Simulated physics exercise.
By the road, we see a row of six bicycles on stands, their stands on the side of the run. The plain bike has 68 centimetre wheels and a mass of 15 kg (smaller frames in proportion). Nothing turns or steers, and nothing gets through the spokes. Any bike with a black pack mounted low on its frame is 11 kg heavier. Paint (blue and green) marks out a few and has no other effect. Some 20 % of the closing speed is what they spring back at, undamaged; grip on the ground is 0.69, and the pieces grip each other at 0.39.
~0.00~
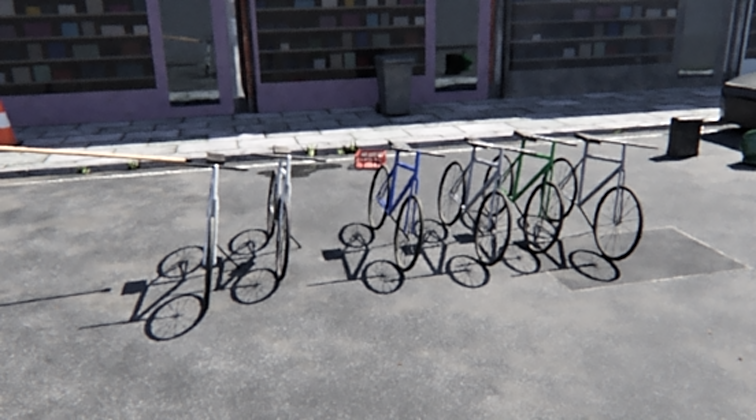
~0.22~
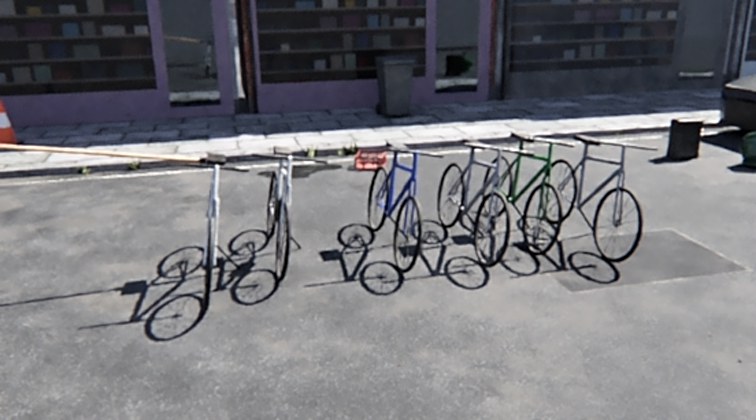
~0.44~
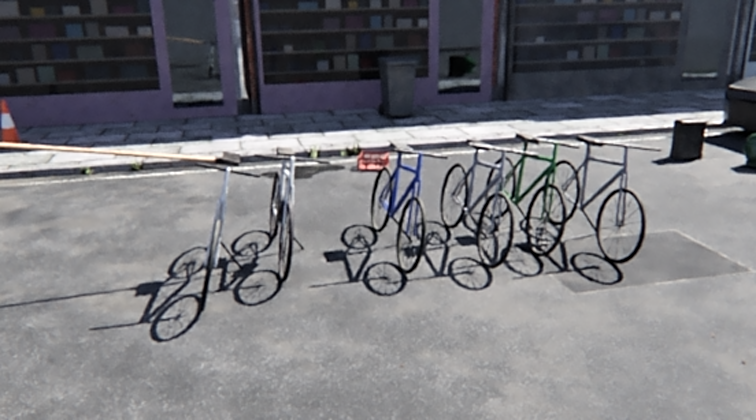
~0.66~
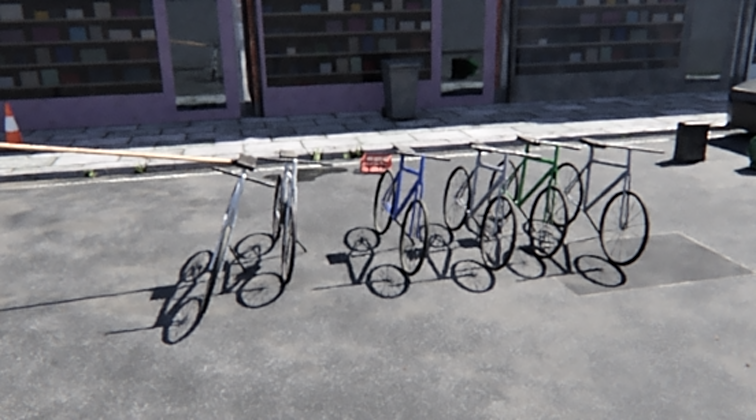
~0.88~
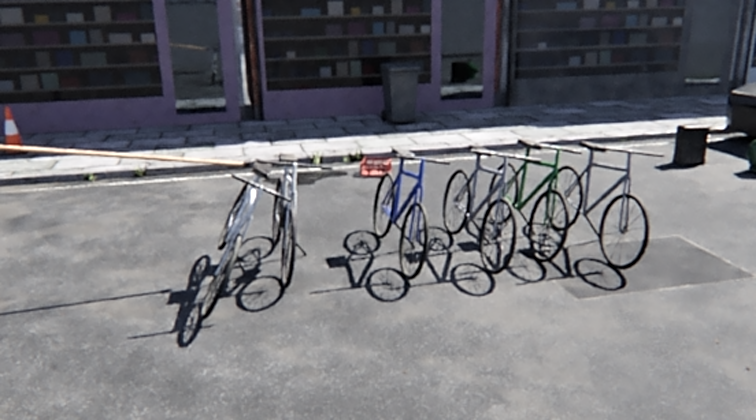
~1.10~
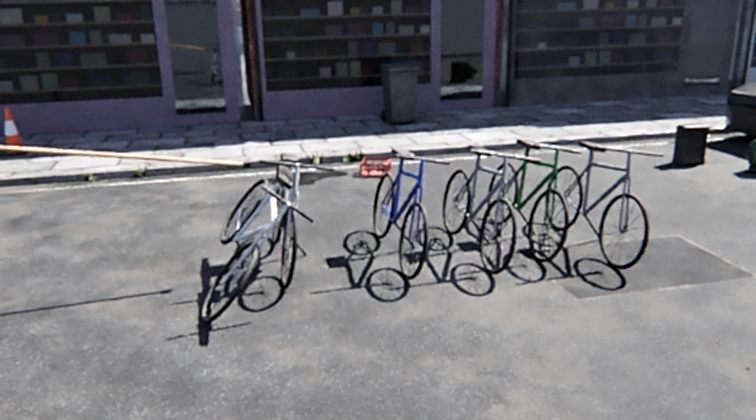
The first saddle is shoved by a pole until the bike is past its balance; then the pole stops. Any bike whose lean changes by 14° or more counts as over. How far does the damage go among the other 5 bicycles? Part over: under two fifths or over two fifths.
More than two fifths of them.
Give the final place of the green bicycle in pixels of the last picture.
I'd say its middle settles close to (581, 205).
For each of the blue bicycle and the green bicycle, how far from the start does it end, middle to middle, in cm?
Well, the blue finishes 70 cm from where it began, while the green finishes 60 cm from its start.
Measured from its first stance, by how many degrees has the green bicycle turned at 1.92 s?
Some 0°.
After 1.60 s, 1 of the 5 other bicycles over.
After 3.36 s, 4 of the 5 other bicycles over; blue bicycle leaning 62°; green bicycle leaning 21°.
After 3.96 s, 5 of the 5 other bicycles over; blue bicycle leaning 68°; green bicycle leaning 55°.
At rest (4.6 s), 5 of the 5 other bicycles over; blue bicycle leaning 68°; green bicycle leaning 60°. That is 100 per cent. Not one is left standing. As the last picture would show them, middles, blue bicycle near (472, 221), green bicycle near (581, 205).
